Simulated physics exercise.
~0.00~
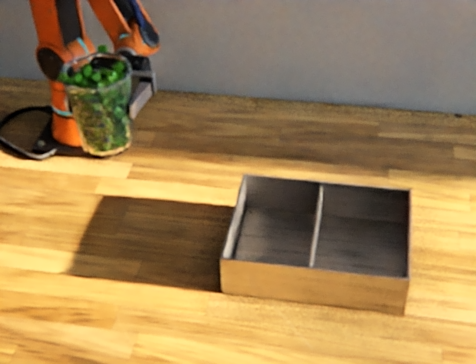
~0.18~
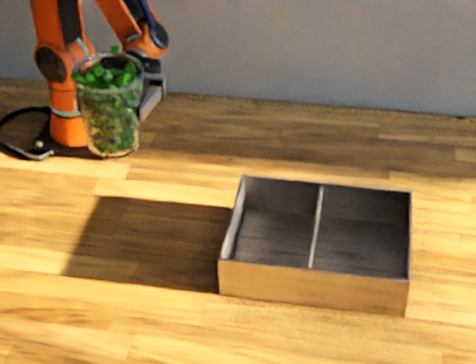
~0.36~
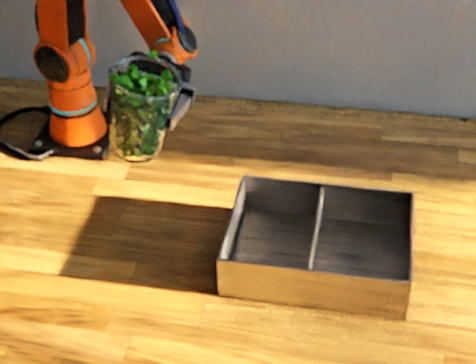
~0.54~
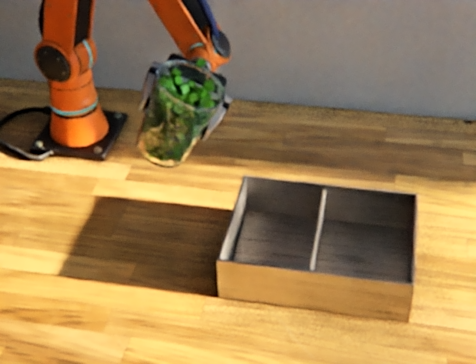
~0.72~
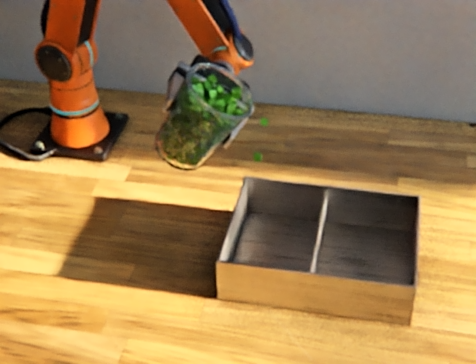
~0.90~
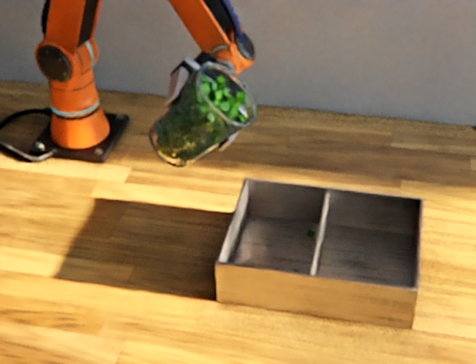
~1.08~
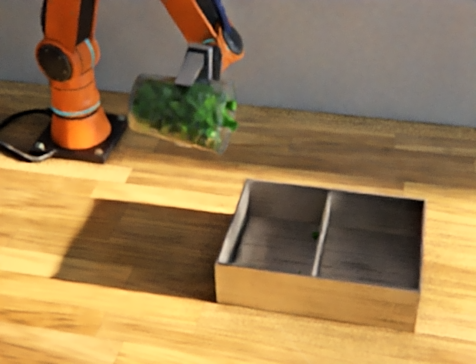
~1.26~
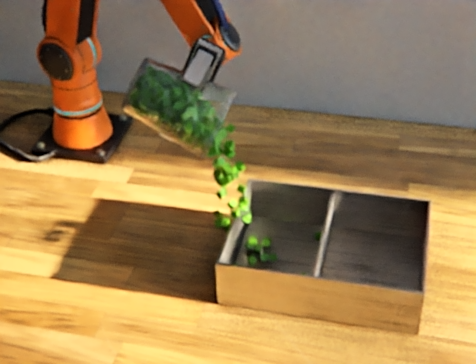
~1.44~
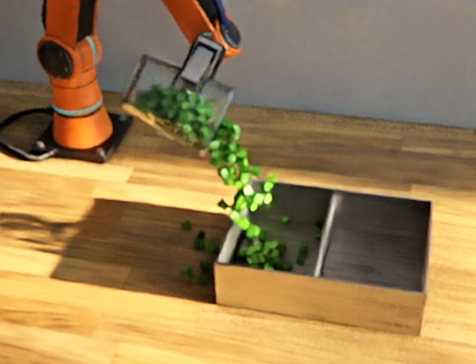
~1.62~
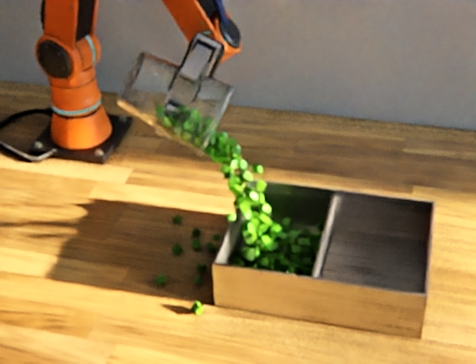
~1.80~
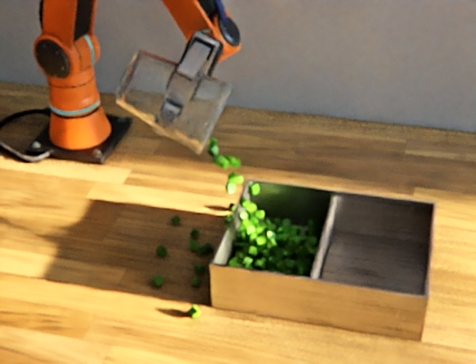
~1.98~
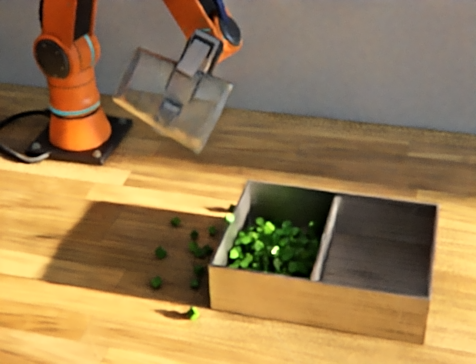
An orange robot arm carried a clear cup of green vegetable pieces rightward, drew back a little and tipped it, pouring them into the left part of a divided box, while several scattered on the wooden table and the cup ended up empty.
